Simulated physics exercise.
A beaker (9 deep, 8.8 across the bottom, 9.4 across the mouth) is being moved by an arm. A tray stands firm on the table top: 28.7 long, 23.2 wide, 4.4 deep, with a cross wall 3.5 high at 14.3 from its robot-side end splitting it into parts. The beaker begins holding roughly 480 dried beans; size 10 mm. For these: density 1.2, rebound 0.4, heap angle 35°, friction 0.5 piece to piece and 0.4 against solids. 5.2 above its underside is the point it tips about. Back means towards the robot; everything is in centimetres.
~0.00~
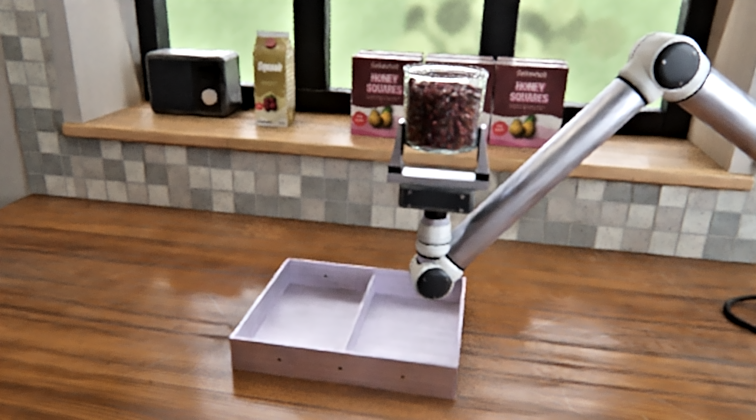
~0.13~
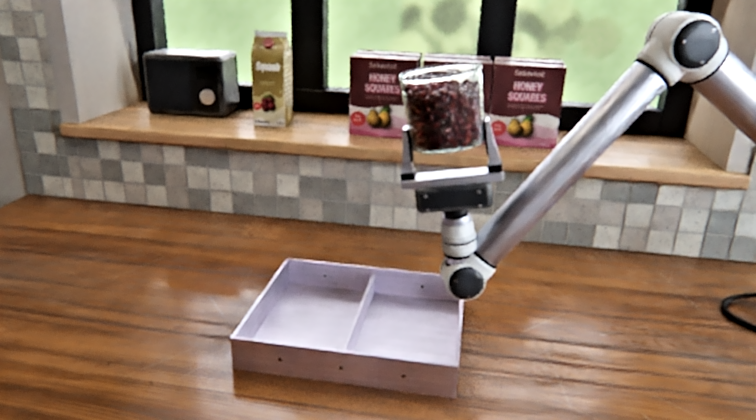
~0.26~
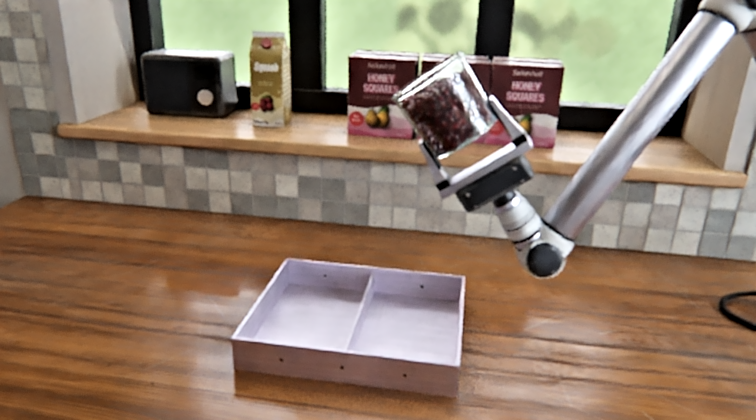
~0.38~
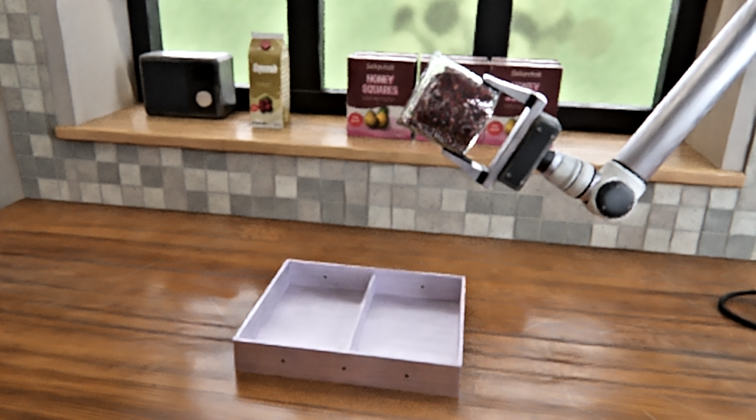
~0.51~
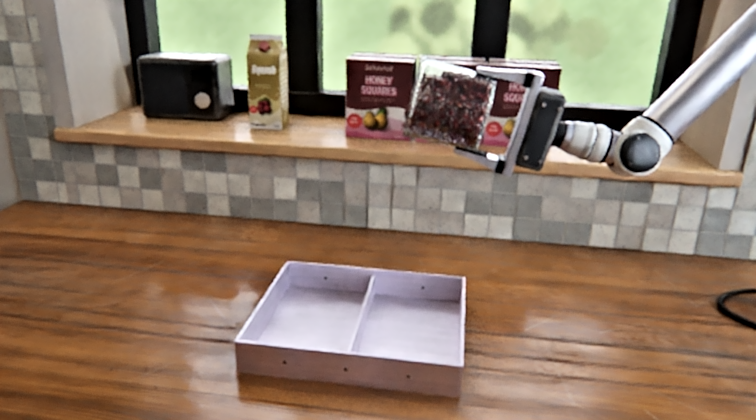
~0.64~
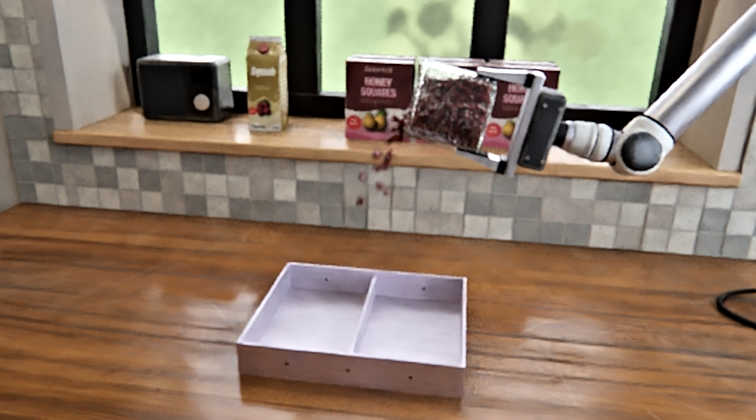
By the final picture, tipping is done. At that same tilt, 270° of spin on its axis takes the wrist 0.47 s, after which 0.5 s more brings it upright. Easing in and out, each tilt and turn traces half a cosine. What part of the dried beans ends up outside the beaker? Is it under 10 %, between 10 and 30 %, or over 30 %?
Between 10 and 30 %.
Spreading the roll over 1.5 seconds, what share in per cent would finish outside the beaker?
Then about 35 per cent.
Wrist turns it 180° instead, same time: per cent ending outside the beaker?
Roughly 20 percent, then.
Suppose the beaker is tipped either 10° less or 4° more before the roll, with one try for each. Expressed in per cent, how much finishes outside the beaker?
Roughly 5 and 25 per cent.
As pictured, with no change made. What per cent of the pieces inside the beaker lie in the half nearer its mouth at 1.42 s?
Close to 40 per cent is in the half by the mouth.
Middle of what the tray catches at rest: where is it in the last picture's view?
The middle lies at roughly (335, 336).
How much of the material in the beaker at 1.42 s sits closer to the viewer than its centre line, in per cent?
It's close to 55 percent.
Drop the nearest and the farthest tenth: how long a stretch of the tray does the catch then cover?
18 cm, roughly.
After 1.03 s, tipped 79°, highest piece 38 above the table; 424 in the beaker, 32 in the far-side part, 9 in the robot-side part, 16 in flight or on a rim.
After 1.42 s, tipped 26°, highest piece 37 above the table; 394 in the beaker, 55 in the far-side part, 24 in the robot-side part, 8 in flight or on a rim.
After 1.81 s, upright, highest piece 38 above the table; 394 in the beaker, 63 in the far-side part, 24 in the robot-side part.
After 2.51 s, upright, highest piece 38 above the table; 394 in the beaker, 63 in the far-side part, 24 in the robot-side part.
In the end, 394 in the beaker, 63 in the far-side part, 24 in the robot-side part. That is 18 % outside the beaker.
